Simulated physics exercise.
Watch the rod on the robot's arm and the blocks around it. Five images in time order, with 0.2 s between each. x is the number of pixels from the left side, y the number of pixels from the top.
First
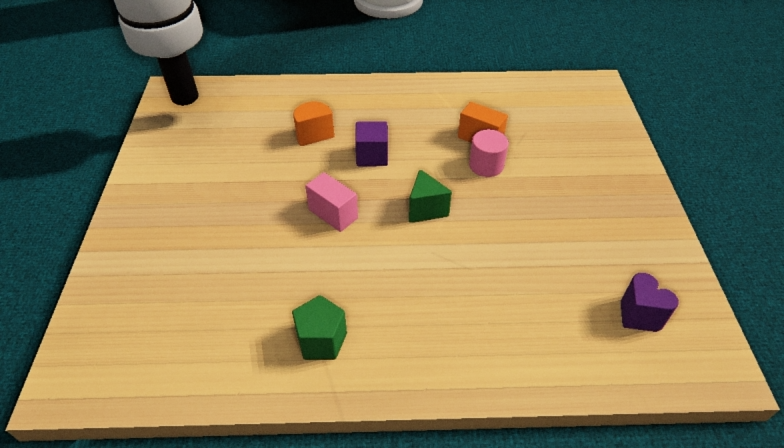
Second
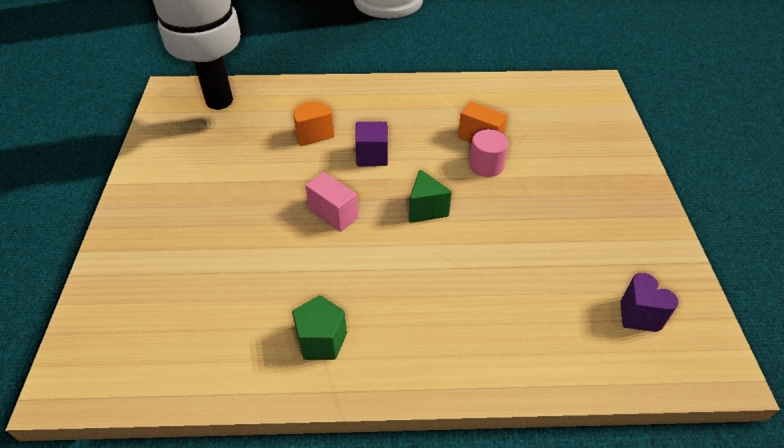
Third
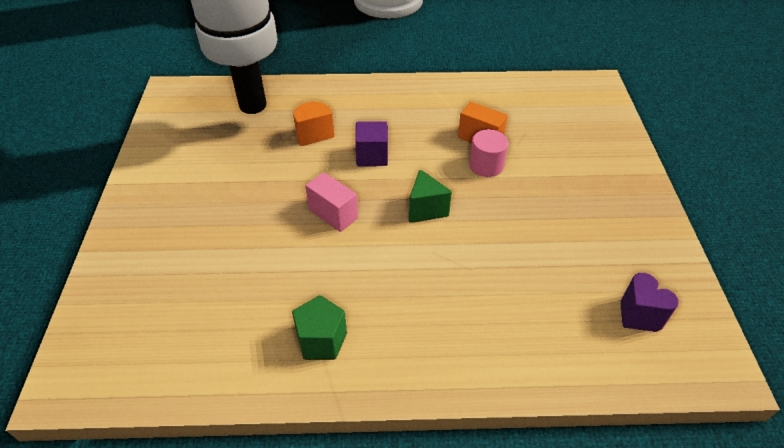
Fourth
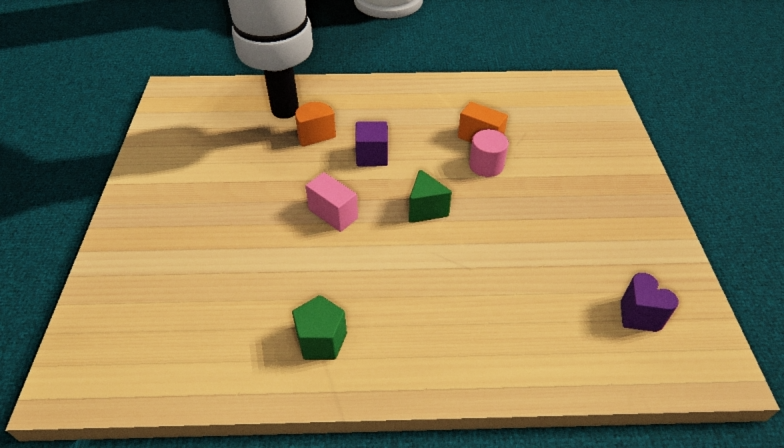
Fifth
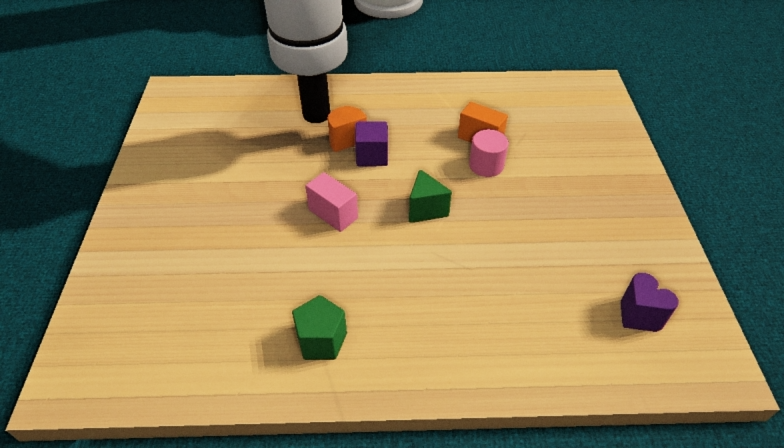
Robot arm's black rod moving right along the board's far edge, then pushing an orange block up beside a purple one.
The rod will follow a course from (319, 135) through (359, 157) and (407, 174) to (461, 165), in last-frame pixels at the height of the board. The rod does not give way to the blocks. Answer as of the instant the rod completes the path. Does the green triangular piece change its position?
In short: No.
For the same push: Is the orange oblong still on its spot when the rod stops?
No, it doesn't check out.
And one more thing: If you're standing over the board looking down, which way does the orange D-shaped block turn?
It swings round anticlockwise.
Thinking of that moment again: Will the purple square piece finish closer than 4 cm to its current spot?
Short answer: No.
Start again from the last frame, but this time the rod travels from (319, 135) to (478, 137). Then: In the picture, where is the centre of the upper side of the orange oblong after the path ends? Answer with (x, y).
The top centre is at (519, 114).
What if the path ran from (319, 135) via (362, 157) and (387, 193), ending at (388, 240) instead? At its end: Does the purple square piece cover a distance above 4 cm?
In short: Yes.
On the path given first. One third of the way, rod (358, 139); orange D-shaped block (377, 116), turned 40° anticlockwise; purple square piece (394, 136), turned 45° clockwise.
Two thirds of the way, rod (408, 155); orange D-shaped block (378, 116), turned 40° anticlockwise; purple square piece (433, 137), turned 40° anticlockwise.
At the end, rod (463, 146); orange D-shaped block (378, 116), turned 40° anticlockwise; purple square piece (469, 120), turned 65° anticlockwise; green triangular piece in place; orange oblong (489, 108); pink round block (497, 140).
